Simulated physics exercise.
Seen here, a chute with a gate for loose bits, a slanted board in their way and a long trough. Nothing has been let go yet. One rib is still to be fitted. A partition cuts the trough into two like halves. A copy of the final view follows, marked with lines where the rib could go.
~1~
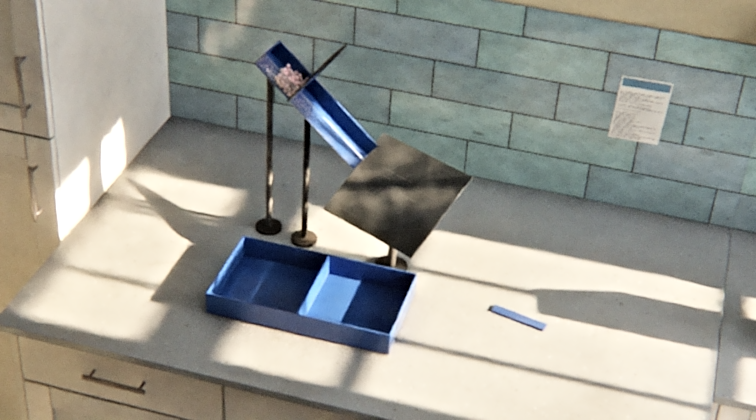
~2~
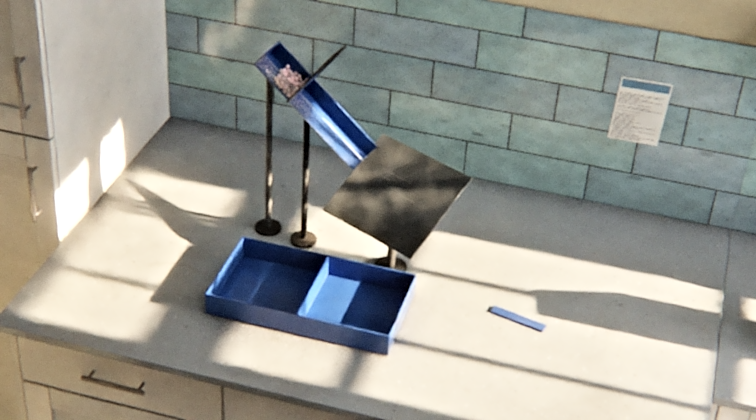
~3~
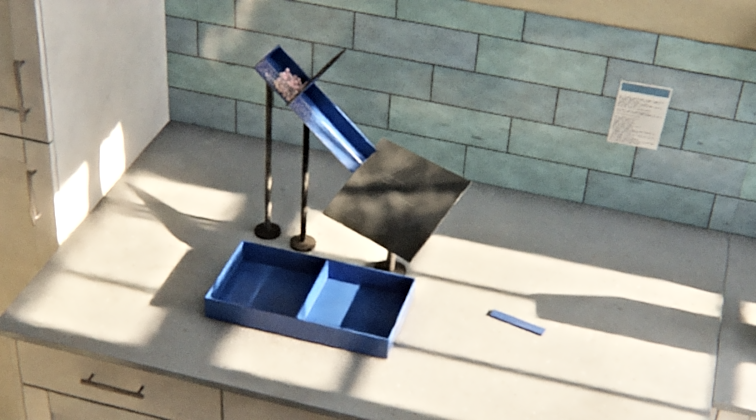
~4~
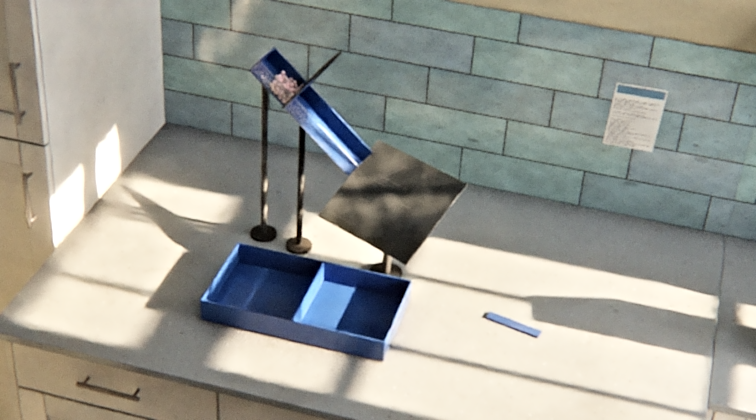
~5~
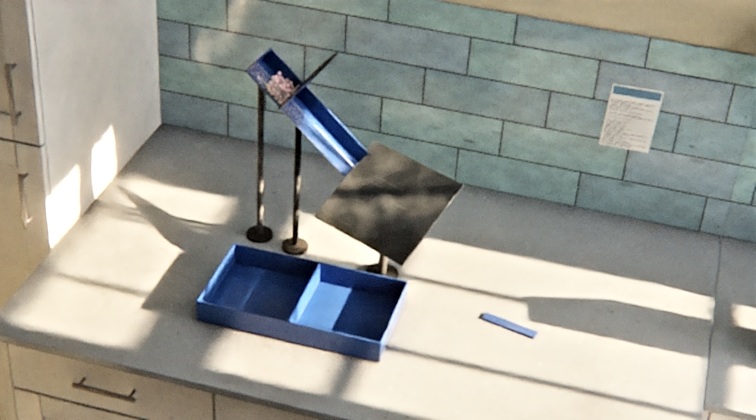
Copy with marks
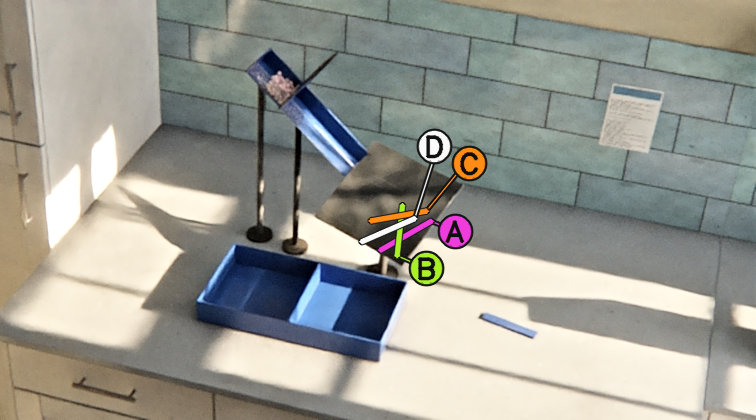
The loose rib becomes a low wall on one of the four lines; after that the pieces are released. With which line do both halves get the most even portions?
Take C.
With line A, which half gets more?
Right.
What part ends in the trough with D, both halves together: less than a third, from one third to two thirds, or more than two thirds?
Line D gives more than two thirds.
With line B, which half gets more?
The right half.
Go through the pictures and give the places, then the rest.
The first picture shows load behind the gate near (293, 82), sugar pearls; lip of the chute near (361, 162), sloping fairly steeply.
The second picture shows middle of the board near (396, 194), tilted fairly steeply; middle of its low edge near (365, 233); of its high edge near (426, 155).
The third picture shows front corners of the trough near (205, 297) and (388, 339); front end of its middle wall near (295, 318); gate still shut near (309, 85).
The fourth picture shows middle of the load near (288, 88); lip near (355, 169).
The fifth picture shows middle of the load near (284, 89); lip near (352, 170).
On the marked copy, line A from (431, 221) to (380, 250); line B from (402, 205) to (397, 255); line C from (426, 211) to (371, 220); line D from (414, 218) to (361, 241).
With A, of what is caught, only a few in the left half, all but a few in the right.
With B, of what is caught, only a few in the left half, all but a few in the right.
With C, of what is caught, close to half in the left half, close to half in the right.
With D, of what is caught, a small share in the left half, all but a few in the right.
